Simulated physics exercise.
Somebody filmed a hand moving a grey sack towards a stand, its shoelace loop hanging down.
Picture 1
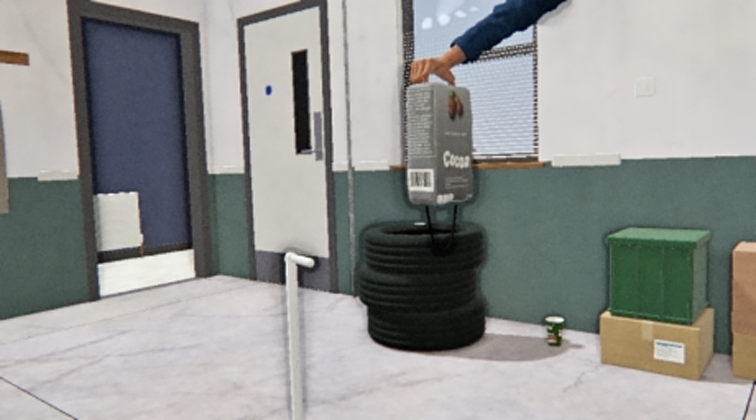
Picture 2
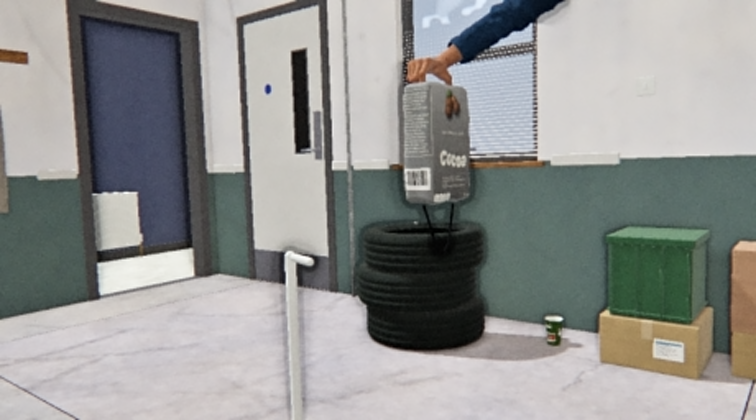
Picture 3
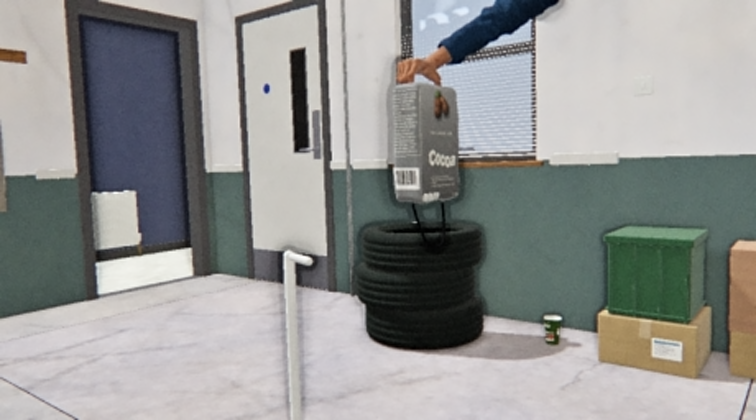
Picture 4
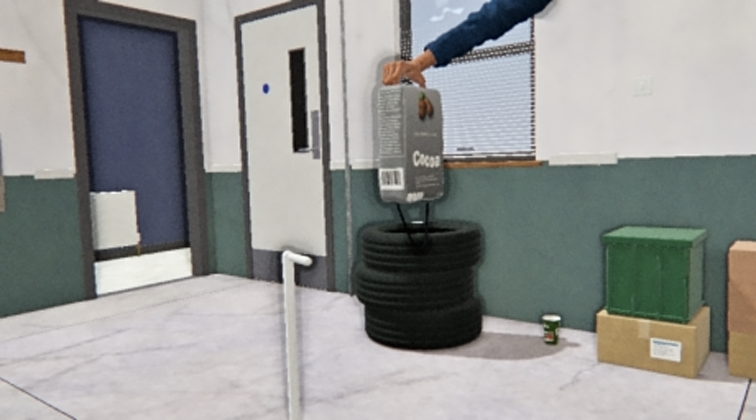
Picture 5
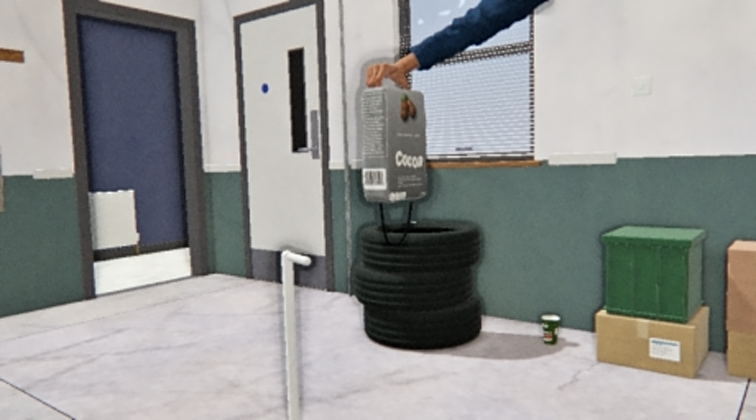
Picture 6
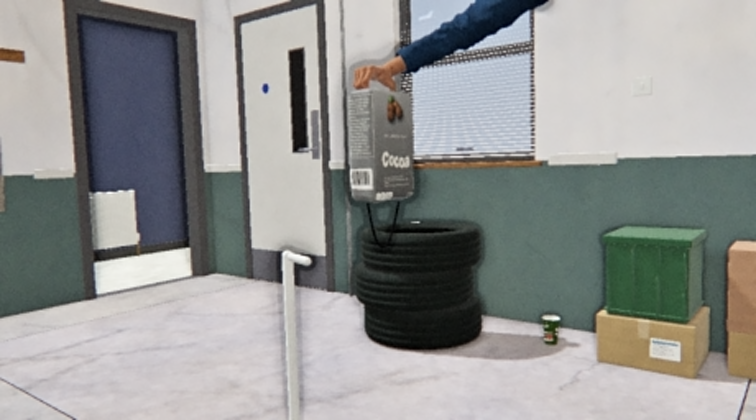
The footage shows a blue-sleeved arm holding a grey cocoa sack above a stack of black tyres, a dark loop hanging beneath it. The hand moves the sack steadily a short way left, past the window towards the grey-framed door.
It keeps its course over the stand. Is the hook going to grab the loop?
As it turns out, the grey sack comes away clean.
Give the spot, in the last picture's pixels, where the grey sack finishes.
Close to (214, 154).
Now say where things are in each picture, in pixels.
The first frame shows grey sack (441, 144); hook tip (310, 263).
The second frame shows grey sack (438, 143); bottom of the loop (443, 252).
The third frame shows grey sack (427, 143).
The fourth frame shows grey sack (412, 144); bottom of the loop (422, 249).
The fifth frame shows grey sack (395, 145).
The sixth frame shows grey sack (382, 146); bottom of the loop (384, 247); hook tip (307, 261); hook points towards it, loop hangs above the hook.
Then, 0.48 s later than the last view, sack nearing the post near (340, 148).
Then, 1.28 s later than the last view, sack over the post near (279, 151).
Then, 2.10 s later than the last view, sack past the post near (227, 154).
Finally, sack past the post near (214, 154). The grey sack passes clear.
